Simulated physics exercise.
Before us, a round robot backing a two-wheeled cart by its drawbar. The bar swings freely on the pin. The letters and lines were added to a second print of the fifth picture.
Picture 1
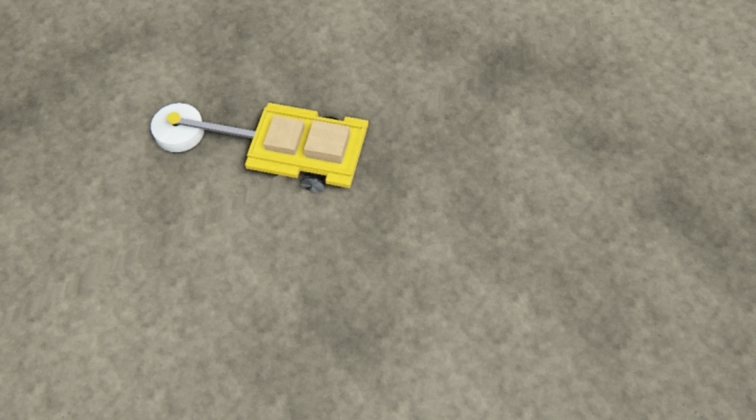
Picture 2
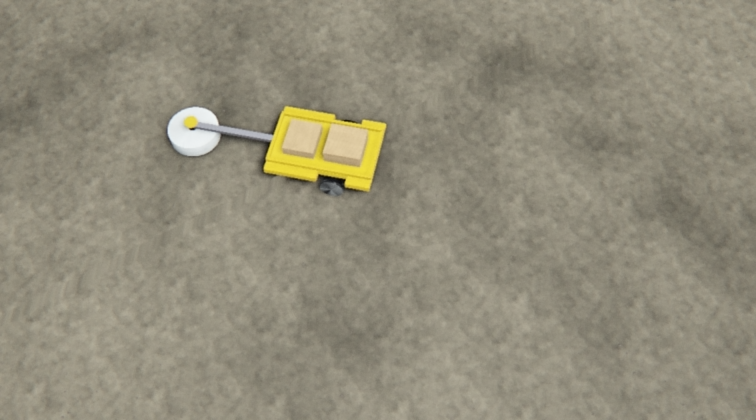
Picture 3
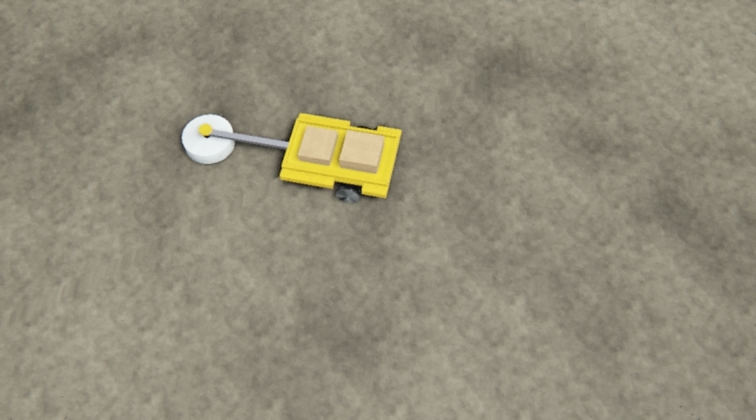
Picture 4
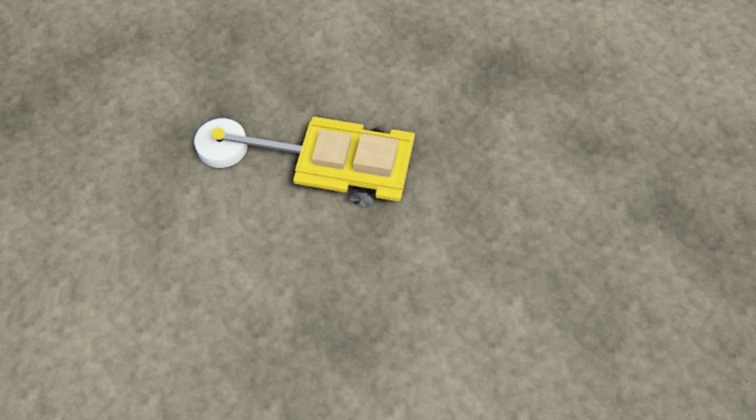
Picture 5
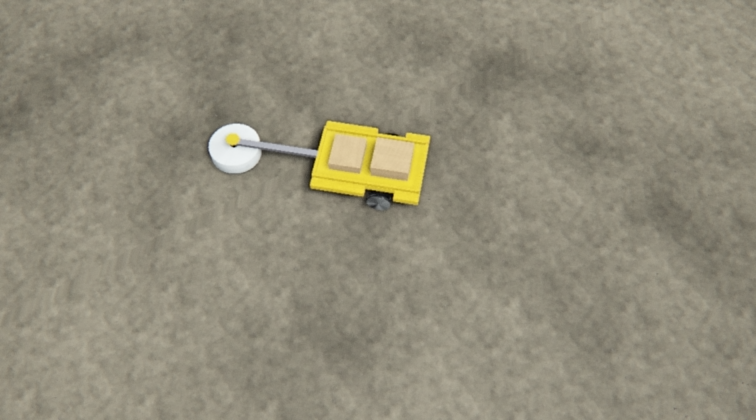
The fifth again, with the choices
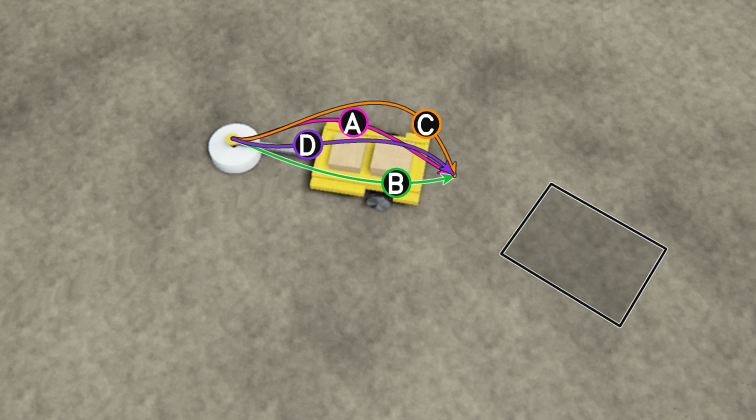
In the video, a round white robot joined by a grey bar to a yellow cart carrying two tan blocks pushes the cart a short distance to the right and slightly downward across mottled grey-brown ground.
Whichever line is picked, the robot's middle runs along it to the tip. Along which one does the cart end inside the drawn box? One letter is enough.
The cart ends in the outline on A.
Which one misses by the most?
Route B.
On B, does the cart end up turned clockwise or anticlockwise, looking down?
Anticlockwise.
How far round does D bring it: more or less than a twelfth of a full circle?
Less.
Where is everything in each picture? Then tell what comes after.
In the first picture, yellow cart (308, 143); robot (177, 125).
In the second picture, robot (194, 129); yellow cart (326, 146).
In the third picture, robot (208, 137); yellow cart (341, 153).
In the fourth picture, robot (221, 141); yellow cart (355, 156).
In the fifth picture, robot (235, 146); yellow cart (371, 160).
On the copy, A from (233, 138) via (344, 121) to (452, 175); B from (233, 138) via (338, 175) to (455, 176); C from (233, 138) via (359, 104) to (455, 176); D from (233, 138) via (347, 141) to (453, 174); the bay at (584, 251).
On A. First, robot (317, 129), cart (442, 175).
Then, robot (393, 147), cart (515, 211).
Finally, robot (454, 184), cart (584, 252); the cart stands in the bay.
By contrast, B leaves the cart at (595, 157), out of the bay; C leaves the cart at (556, 283), out of the bay; D leaves the cart at (599, 216), out of the bay.
